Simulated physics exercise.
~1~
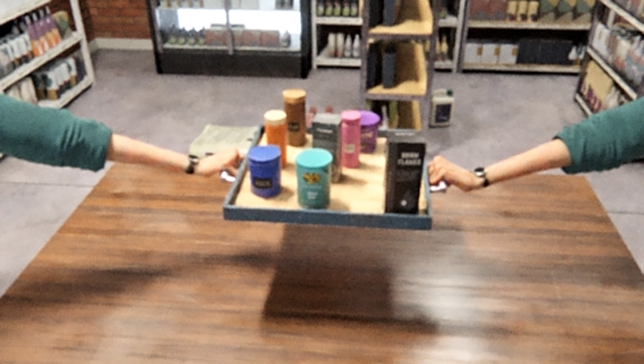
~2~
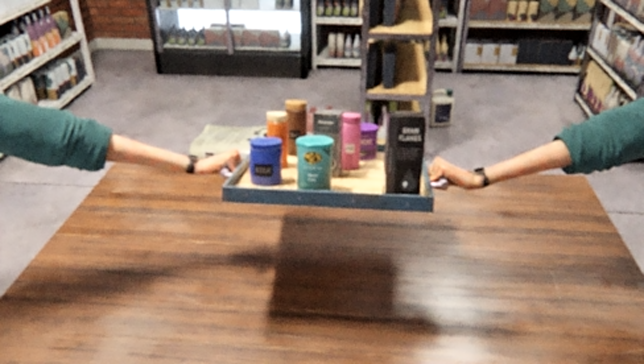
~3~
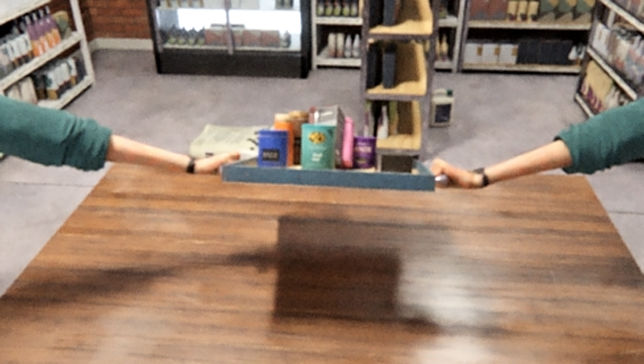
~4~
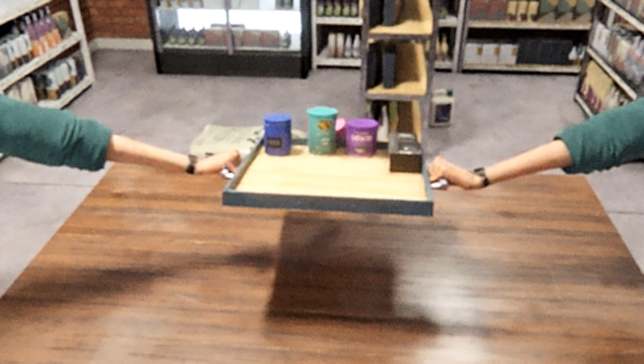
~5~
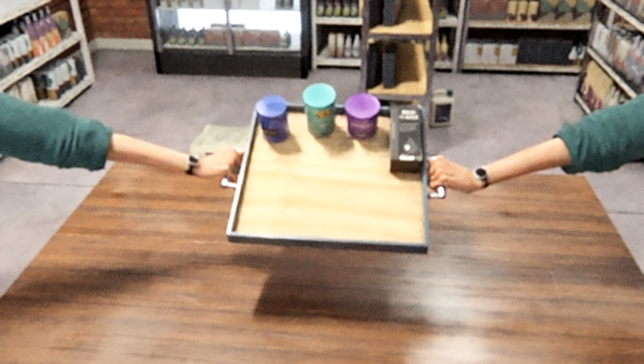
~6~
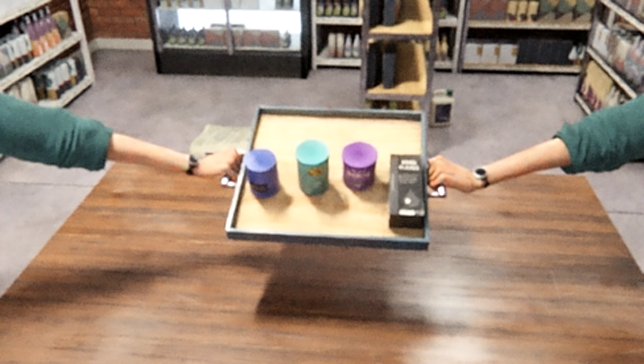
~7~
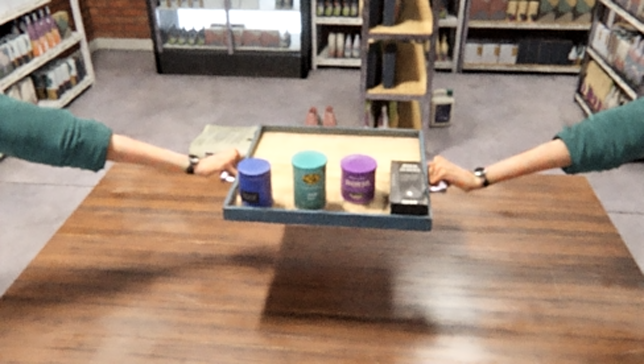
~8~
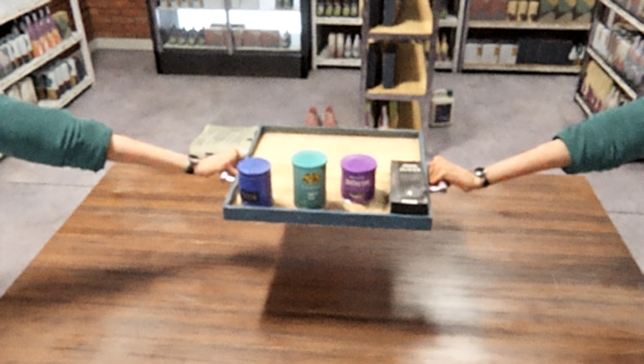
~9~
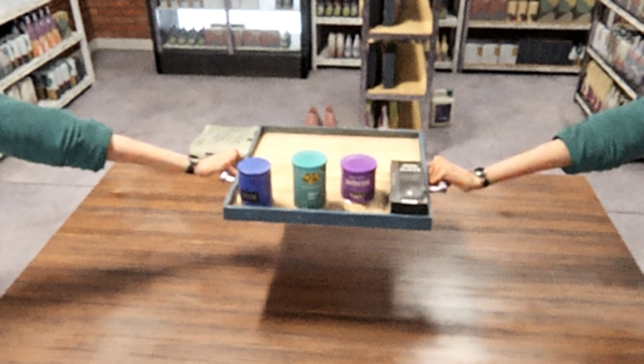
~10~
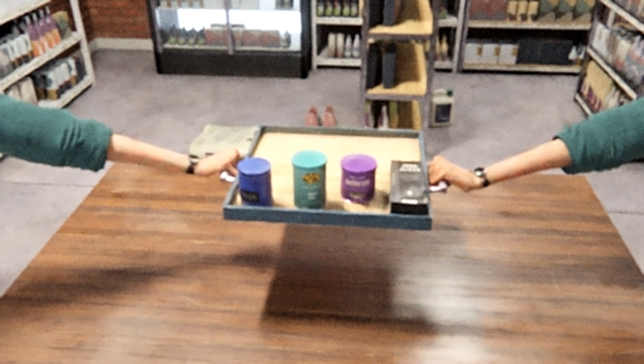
A tray of colourful containers, held by two hands above a wooden table, tipped away until several slid off the far edge, then tilted back toward the camera and levelled, leaving a blue jar, turquoise tin, purple tin and toppled black carton aboard.
